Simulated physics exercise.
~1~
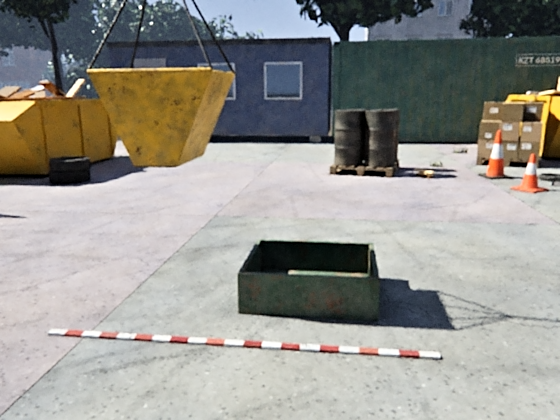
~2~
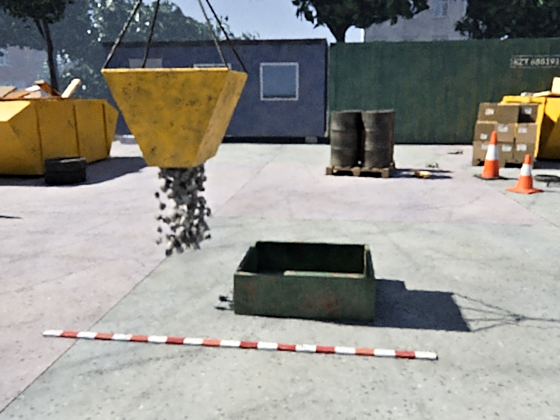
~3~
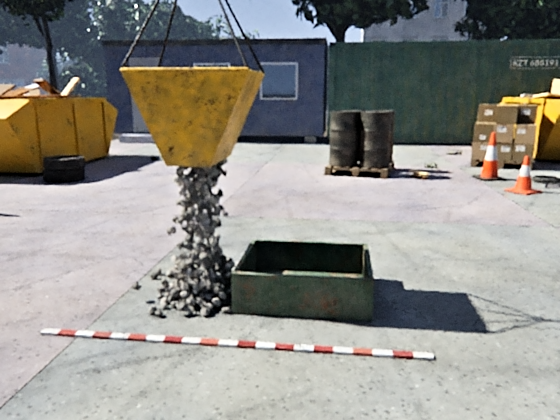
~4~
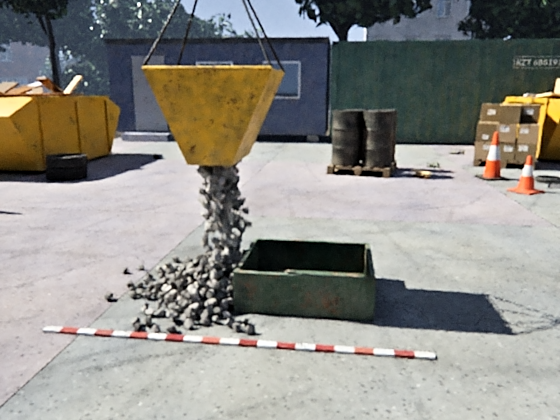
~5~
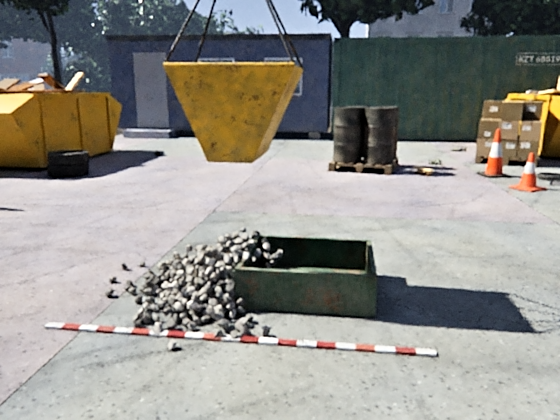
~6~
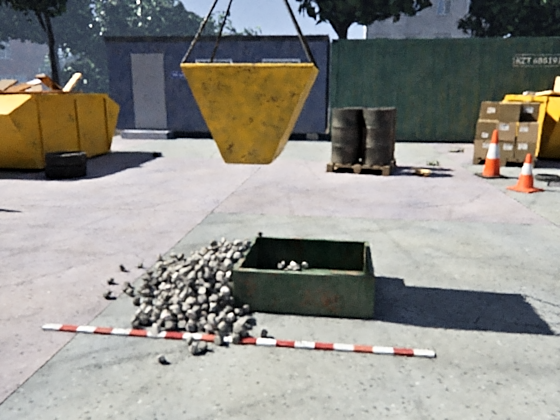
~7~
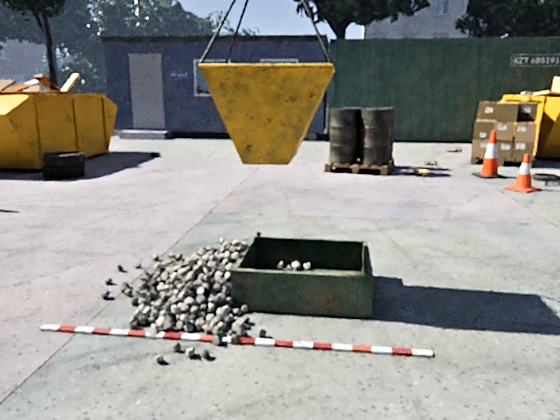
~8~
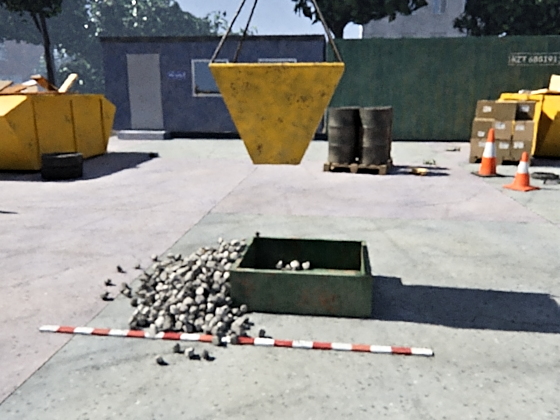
In a sunlit yard with yellow skips, barrels on a pallet and traffic cones, a yellow crane skip hangs above and to the left of an open green bin, behind a red-and-white staff. As the skip travels right, grey stones begin pouring from its underside. They land short of the bin and build a spreading heap against its left side, reaching the staff. The stream stops, and the empty skip continues right, passing over the bin. Most of the stones end in the pile on the left, with only a few visible inside the bin.
